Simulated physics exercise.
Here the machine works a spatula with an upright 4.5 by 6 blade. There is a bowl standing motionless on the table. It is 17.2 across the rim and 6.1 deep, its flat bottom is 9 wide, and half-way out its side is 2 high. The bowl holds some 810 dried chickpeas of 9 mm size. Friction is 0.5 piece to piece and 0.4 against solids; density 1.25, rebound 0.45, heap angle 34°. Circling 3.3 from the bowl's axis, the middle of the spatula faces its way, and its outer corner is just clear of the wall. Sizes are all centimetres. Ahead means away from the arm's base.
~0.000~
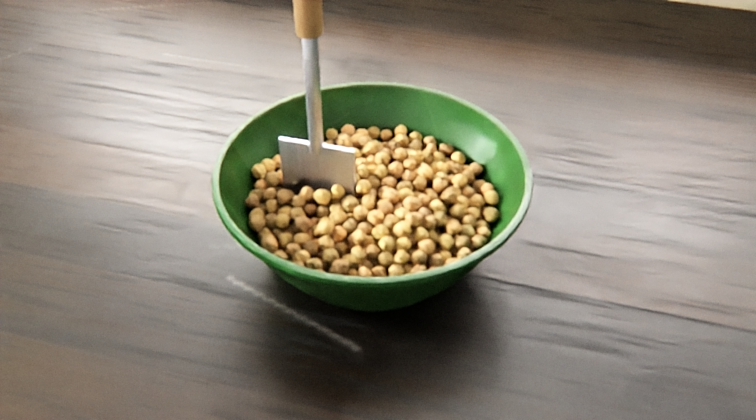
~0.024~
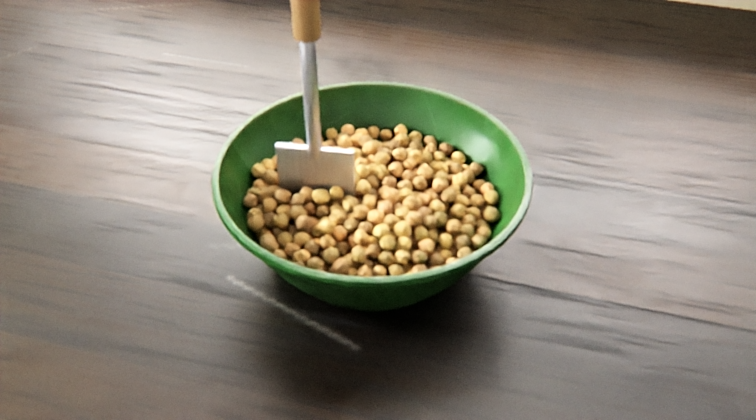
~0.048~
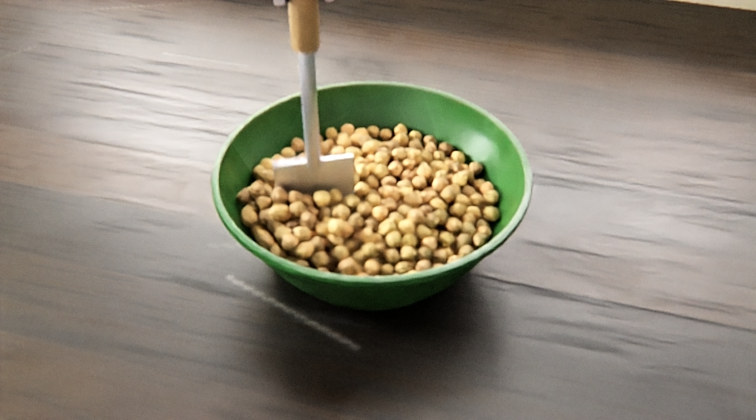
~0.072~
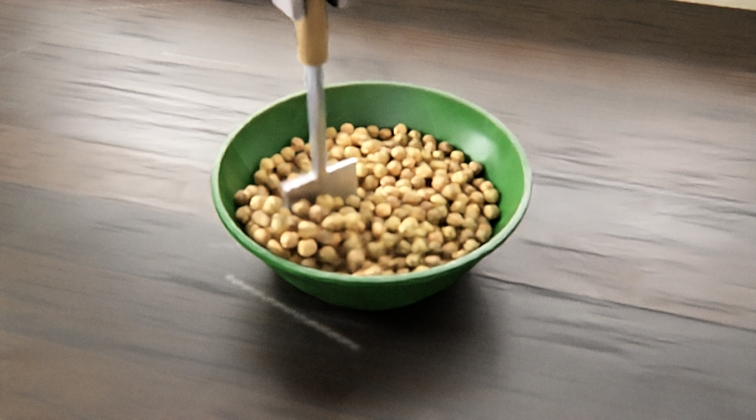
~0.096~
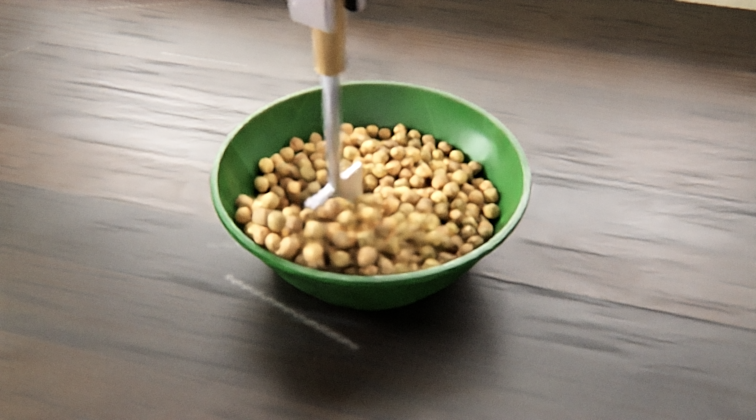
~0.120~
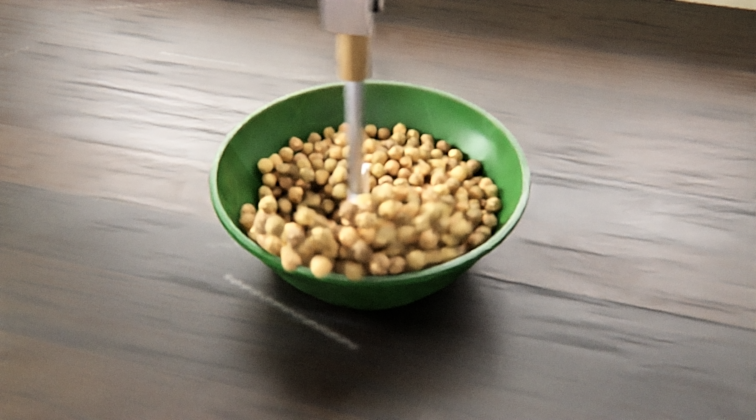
The clip opens on a green bowl of chickpeas on a wooden table, a flat metal spatula standing upright at the left side. A machine sweeps the blade toward the viewer and then rightward through the chickpeas, turning it edge-on while they churn and mound up along the front.
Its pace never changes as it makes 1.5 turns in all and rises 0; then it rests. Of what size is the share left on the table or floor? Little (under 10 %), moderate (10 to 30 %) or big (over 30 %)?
Big.
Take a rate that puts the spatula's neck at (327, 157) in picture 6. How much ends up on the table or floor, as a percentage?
Close to 25 in a hundred.
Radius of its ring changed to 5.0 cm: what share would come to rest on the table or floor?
Near 30 percent.
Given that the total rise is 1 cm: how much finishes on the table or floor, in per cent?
Estimate: Close to 40 %.
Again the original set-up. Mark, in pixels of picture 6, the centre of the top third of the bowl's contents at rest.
Centre of top third: Approx. (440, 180).
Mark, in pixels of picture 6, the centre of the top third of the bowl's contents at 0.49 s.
I'd put it close to (326, 239).
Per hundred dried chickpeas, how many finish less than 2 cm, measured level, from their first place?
About 5 percent.
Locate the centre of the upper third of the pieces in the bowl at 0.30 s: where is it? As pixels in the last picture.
I'd put its middle near (383, 111).
After 0.30 s, 265° round, highest piece 10 above the table; 643 in the bowl, 60 on the table or floor, 103 in flight or on the tool.
After 0.49 s, 76° round, highest piece 10 above the table; 542 in the bowl, 232 on the table or floor, 32 in flight or on the tool.
After 0.78 s, 180° round, highest piece 7 above the table; 478 in the bowl, 328 on the table or floor.
After 1.48 s, 180° round, highest piece 6 above the table; 478 in the bowl, 328 on the table or floor.
At rest, 478 in the bowl, 328 on the table or floor. That is 41 % on the table or floor.
